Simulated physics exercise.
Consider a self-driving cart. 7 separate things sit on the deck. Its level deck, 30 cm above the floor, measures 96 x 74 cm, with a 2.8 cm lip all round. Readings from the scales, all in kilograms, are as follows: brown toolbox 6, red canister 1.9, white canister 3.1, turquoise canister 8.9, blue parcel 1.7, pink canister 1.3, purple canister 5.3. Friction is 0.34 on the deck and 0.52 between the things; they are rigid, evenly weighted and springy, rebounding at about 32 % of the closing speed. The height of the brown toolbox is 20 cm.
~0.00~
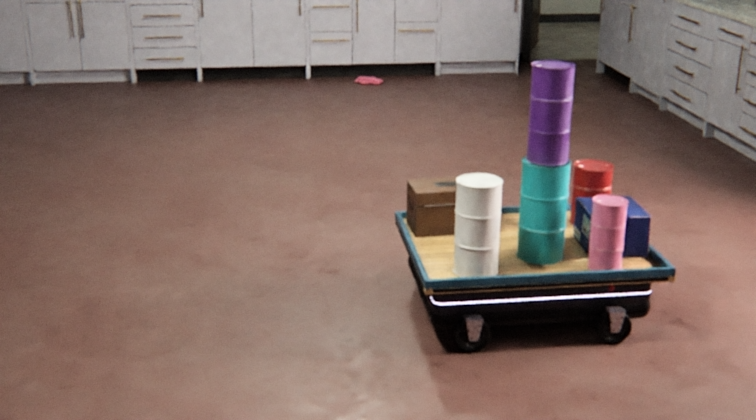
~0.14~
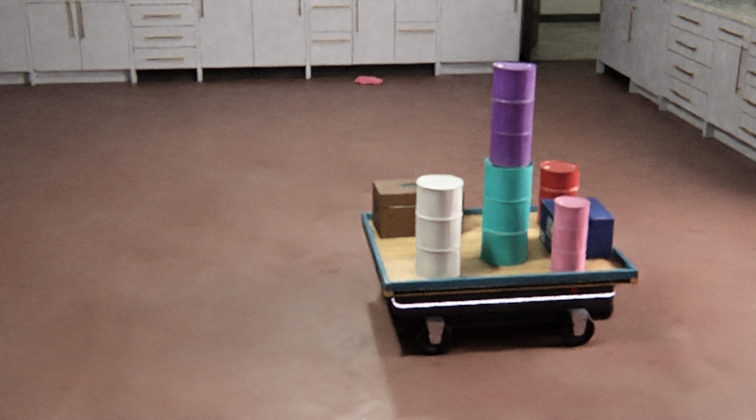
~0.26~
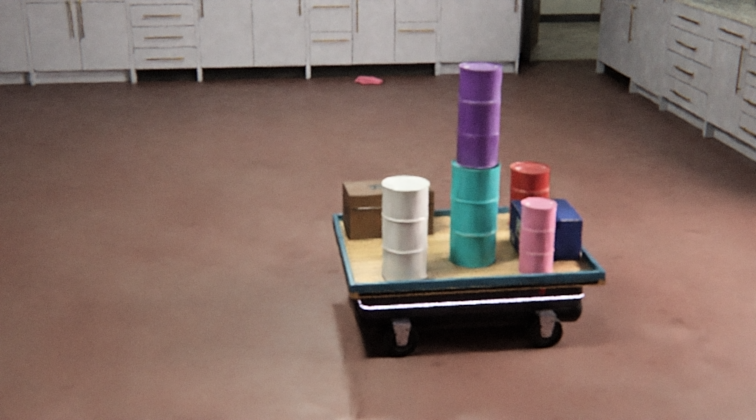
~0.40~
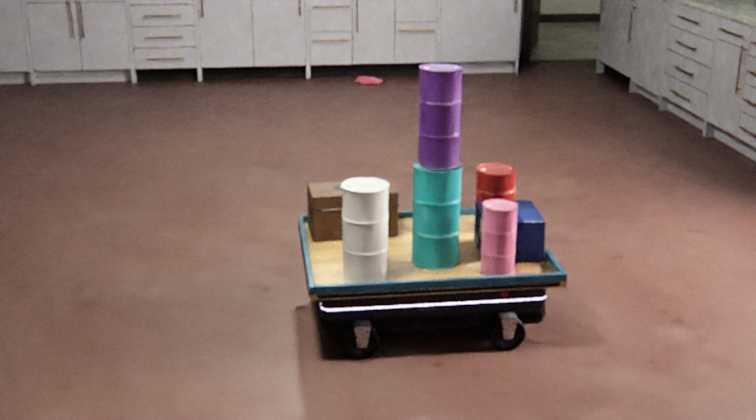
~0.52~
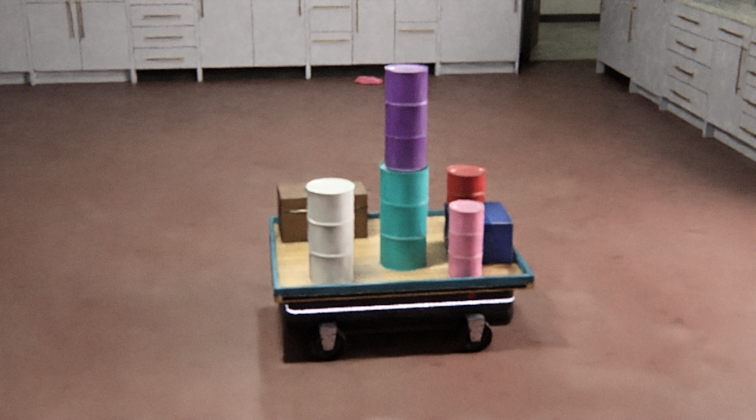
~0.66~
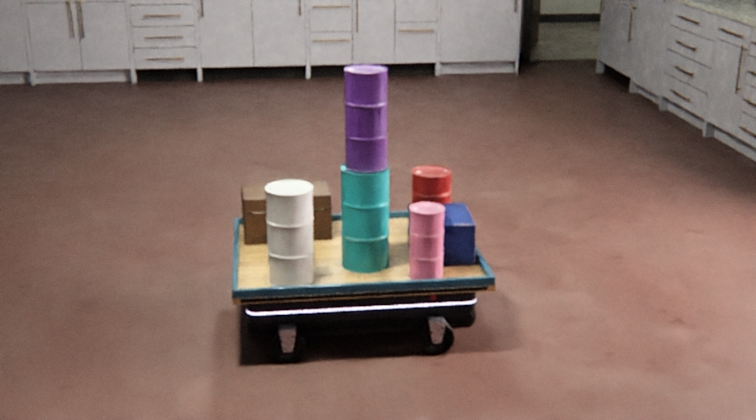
A cart carrying colored canisters, a brown box and a blue box rolls left across the floor.
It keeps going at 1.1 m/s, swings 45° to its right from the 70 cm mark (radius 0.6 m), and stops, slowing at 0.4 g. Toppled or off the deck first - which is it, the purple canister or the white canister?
It is the second one that goes first.
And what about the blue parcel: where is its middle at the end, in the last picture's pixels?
At about (231, 211).
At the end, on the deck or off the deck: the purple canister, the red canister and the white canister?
The purple canister ends off the deck; the red canister ends on the deck; the white canister finishes off the deck.
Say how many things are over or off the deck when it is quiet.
I make it 3.
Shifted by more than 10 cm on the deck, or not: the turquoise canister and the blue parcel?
First the turquoise canister: It departs its position; then the blue parcel: It stays in position.
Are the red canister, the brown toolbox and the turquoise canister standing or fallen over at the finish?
Well, the red canister holds steady, the brown toolbox holds steady, and the turquoise canister tumbles down.
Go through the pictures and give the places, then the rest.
In the first frame, cart has run 0 cm; purple canister (550, 113); white canister (477, 226).
In the second frame, cart has run 15 cm; turquoise canister (506, 211); blue parcel (576, 228).
In the third frame, cart has run 29 cm; pink canister (537, 237); brown toolbox (388, 208).
In the fourth frame, cart has run 44 cm; turquoise canister (436, 213).
In the fifth frame, cart has run 57 cm; blue parcel (478, 233); pink canister (466, 241).
In the sixth frame, cart has run 73 cm; purple canister (366, 118); white canister (290, 234).
By 1.06 s, cart has run 117 cm, turned 30°; white canister tilted 12° near (163, 206); purple canister tilted 3° near (237, 108); brown toolbox 9 cm from its spot.
By 1.46 s, cart has run 158 cm, turned 45°; white canister tilted 44° near (104, 163); purple canister tilted 13° near (138, 82); turquoise canister tilted 13°.
By 1.76 s, cart has run 163 cm, turned 45°, stopped; white canister and purple canister now off the deck; turquoise canister tilted 64°; brown toolbox 9 cm from its spot.
By 2.06 s, cart has run 163 cm, turned 45°, stopped; turquoise canister on its side; brown toolbox 9 cm from its spot; pink canister 3 cm from its spot.
When it is over (2.4 s), off the deck, white canister and purple canister; lying over on the deck, turquoise canister; the other 4 within 10 cm of the start. Purple canister went at 1.64 s; white canister went at 1.44 s.
